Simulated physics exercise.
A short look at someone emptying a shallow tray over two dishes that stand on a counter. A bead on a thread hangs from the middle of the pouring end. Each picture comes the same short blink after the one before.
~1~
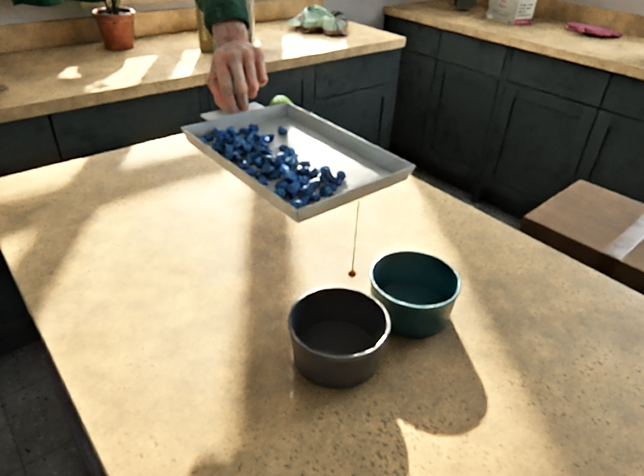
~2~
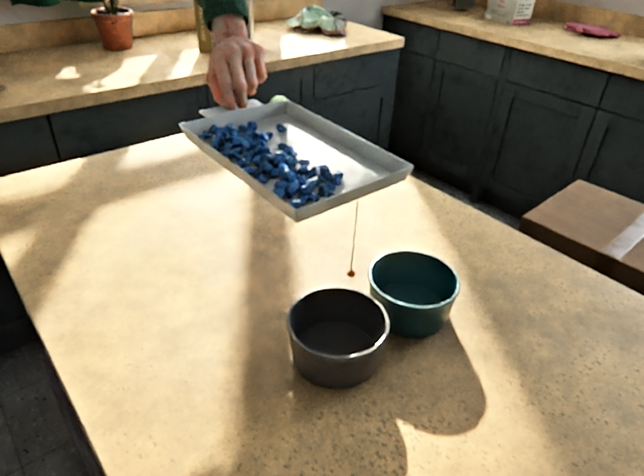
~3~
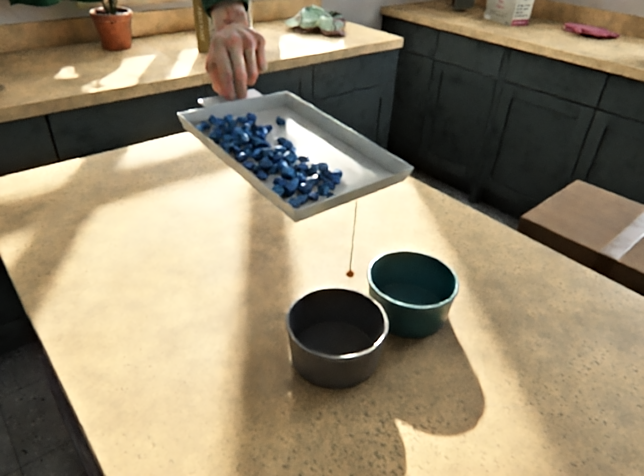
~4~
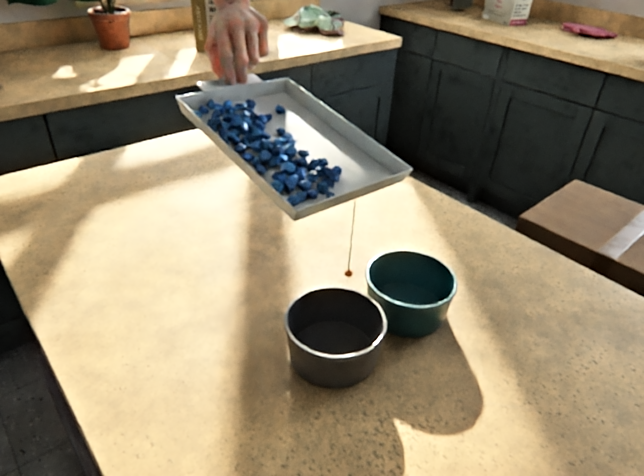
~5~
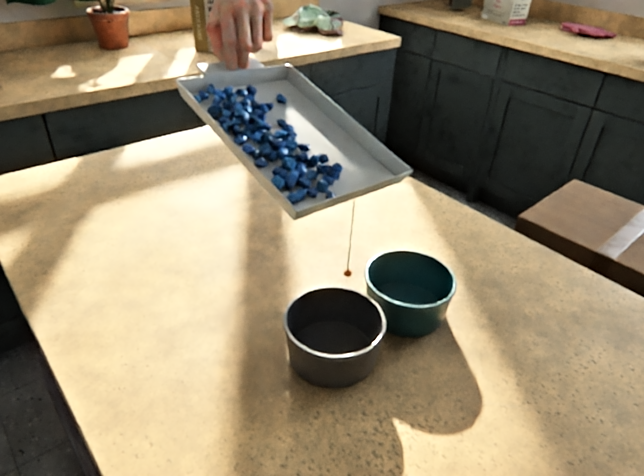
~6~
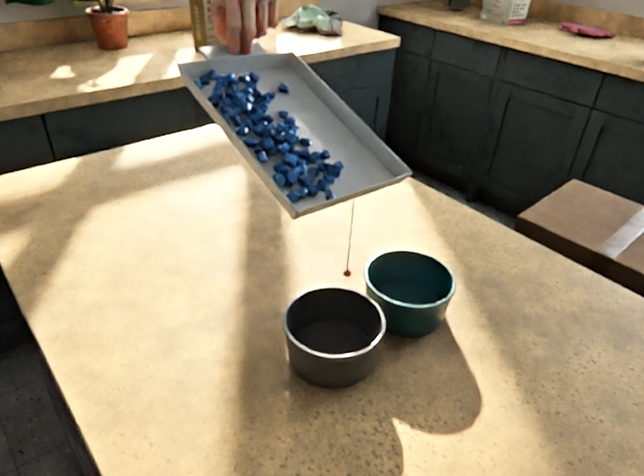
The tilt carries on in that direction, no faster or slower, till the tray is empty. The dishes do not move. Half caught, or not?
The two hold more than half of the load.
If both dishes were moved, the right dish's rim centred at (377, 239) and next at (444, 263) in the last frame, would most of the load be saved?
One: Under half. Two: Above a half.
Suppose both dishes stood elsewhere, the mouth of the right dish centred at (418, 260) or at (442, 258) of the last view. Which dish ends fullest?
The first try: The left dish. The second: Left.
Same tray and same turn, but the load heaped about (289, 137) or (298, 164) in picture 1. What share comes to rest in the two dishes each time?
The first gives 70 %, the second 90 %.
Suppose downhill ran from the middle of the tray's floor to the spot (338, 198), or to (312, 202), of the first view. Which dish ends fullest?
In turn: The dish on the left; the left dish.
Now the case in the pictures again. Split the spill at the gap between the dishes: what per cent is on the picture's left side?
Some 20 per cent.
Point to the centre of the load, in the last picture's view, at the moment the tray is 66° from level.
Close to (355, 185).
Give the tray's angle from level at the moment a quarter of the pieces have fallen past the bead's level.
Roughly 80°.
Shortly afterwards, tray tipped steeply; the bulk on the tray; a little in the air.
Next, tray tipped past a quarter turn; near a quarter on the tray; a little in the left dish; near a quarter in the right dish; near a quarter outside both; a little in the air.
Some moments later, tray tipped past a quarter turn; near a quarter in the left dish; near half in the right dish; near a quarter outside both.
In the end, tray tipped past a quarter turn; near a quarter in the left dish; near half in the right dish; near a quarter outside both.
